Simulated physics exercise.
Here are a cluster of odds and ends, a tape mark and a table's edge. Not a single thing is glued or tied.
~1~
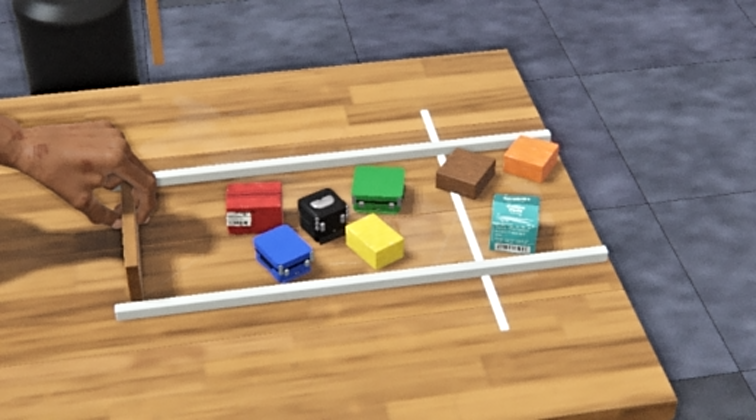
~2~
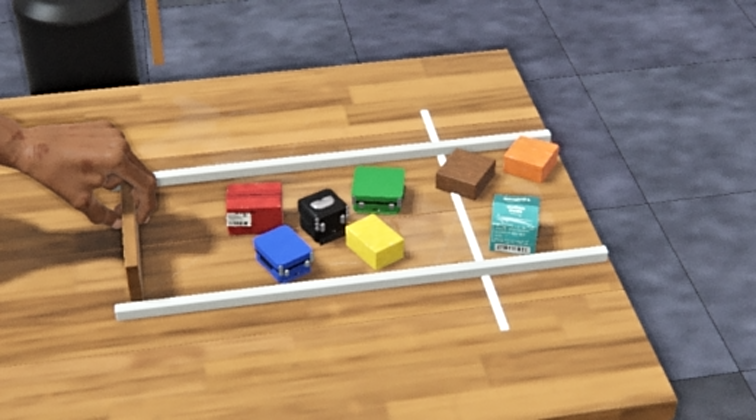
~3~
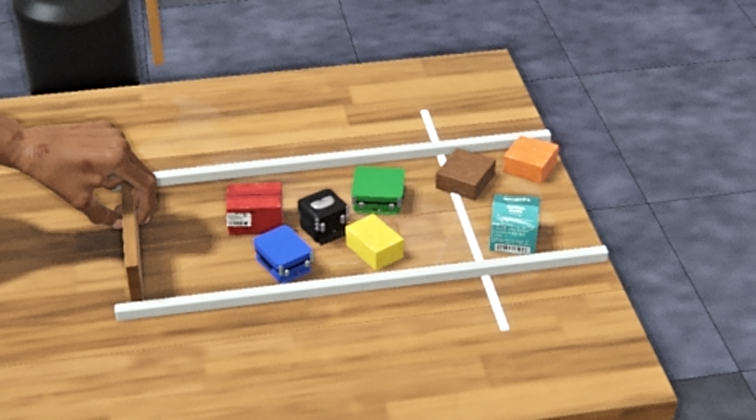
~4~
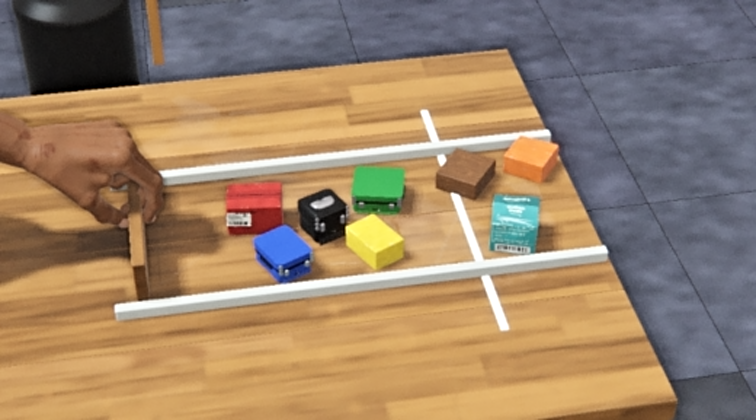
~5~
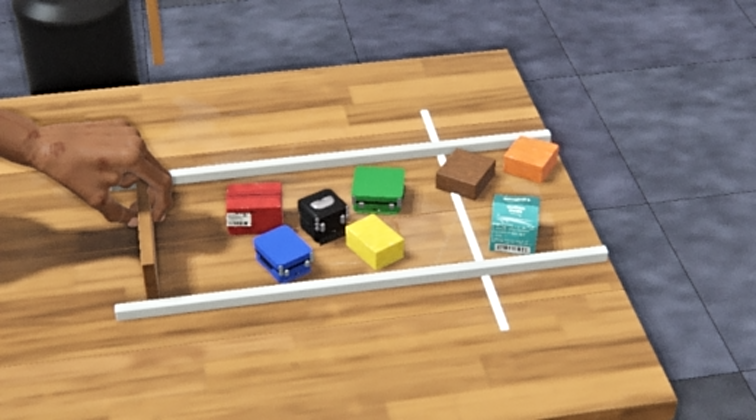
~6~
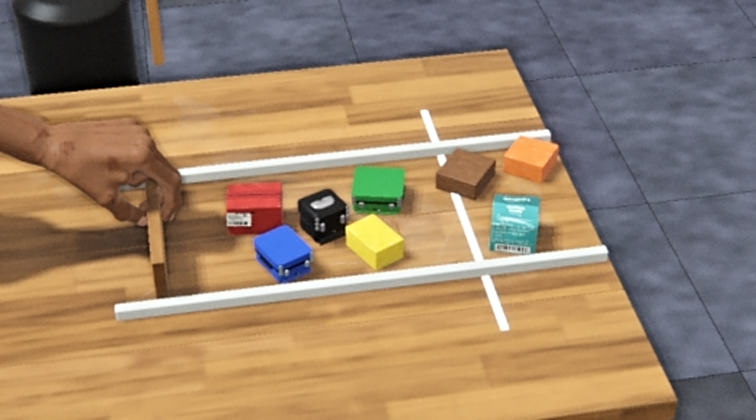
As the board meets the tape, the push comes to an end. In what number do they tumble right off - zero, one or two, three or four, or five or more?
The count that falls off is a single one or a pair.
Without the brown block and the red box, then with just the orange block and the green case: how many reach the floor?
The first count is 0 and the second is 0.
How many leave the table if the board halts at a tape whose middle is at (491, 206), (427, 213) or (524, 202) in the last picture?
Respectively, 3, 1 and 4.
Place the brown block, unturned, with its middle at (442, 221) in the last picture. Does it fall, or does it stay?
The brown block stays put.
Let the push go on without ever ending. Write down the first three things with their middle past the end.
Sequence: Orange block; brown block; turquoise box.
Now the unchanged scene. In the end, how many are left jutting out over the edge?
Count of overhanging things: 0.
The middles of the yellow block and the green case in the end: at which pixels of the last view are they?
Final positions - yellow block around (531, 236), green case around (526, 168).
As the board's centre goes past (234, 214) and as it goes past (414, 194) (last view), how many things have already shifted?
First 1, then 8.
Soon after, none off yet; orange block at rest near (531, 159); turquoise box at rest near (515, 224); brown block at rest near (466, 174).
In the end, the number that fall off is one or two; gone, brown block and orange block.
